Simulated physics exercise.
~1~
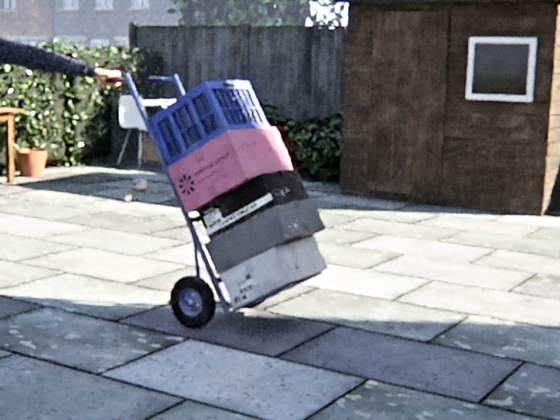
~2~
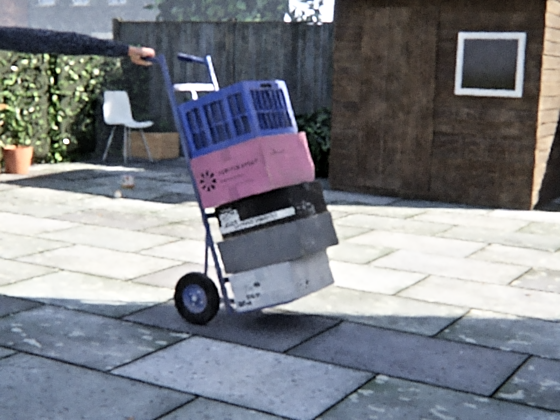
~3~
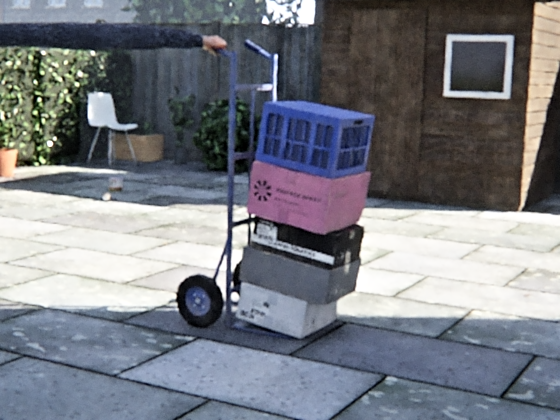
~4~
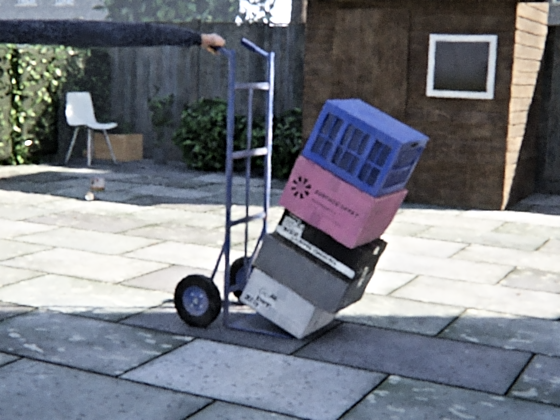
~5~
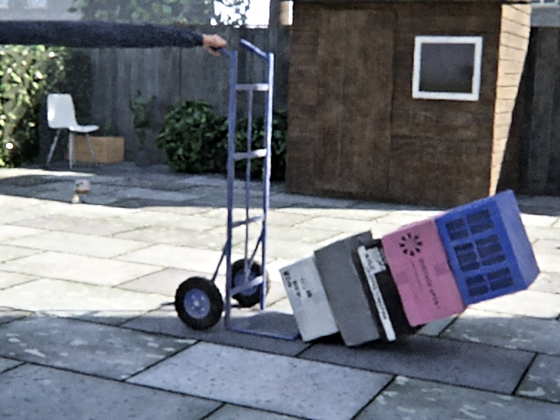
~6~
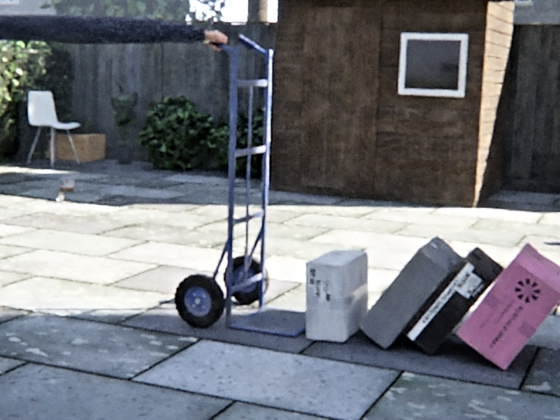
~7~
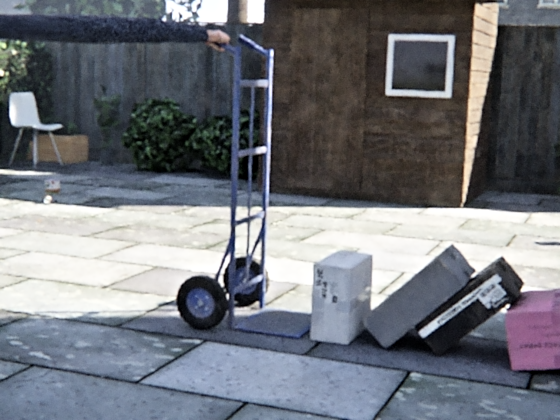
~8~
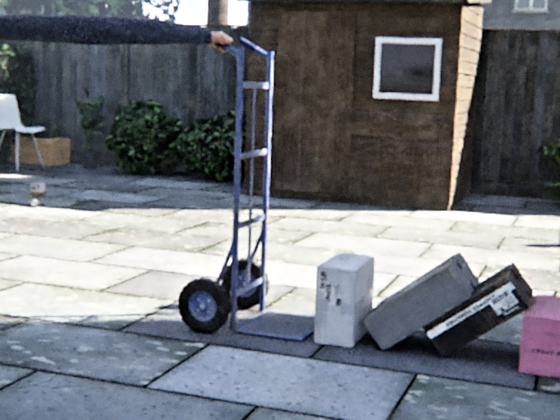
A blue two-wheeled hand truck, gripped by an outstretched arm on a paved patio, swings upright and stops, and its leaning stack of a blue crate and pink, black, grey and white boxes topples rightward, ending strewn in a row beside it, the crate out of view.
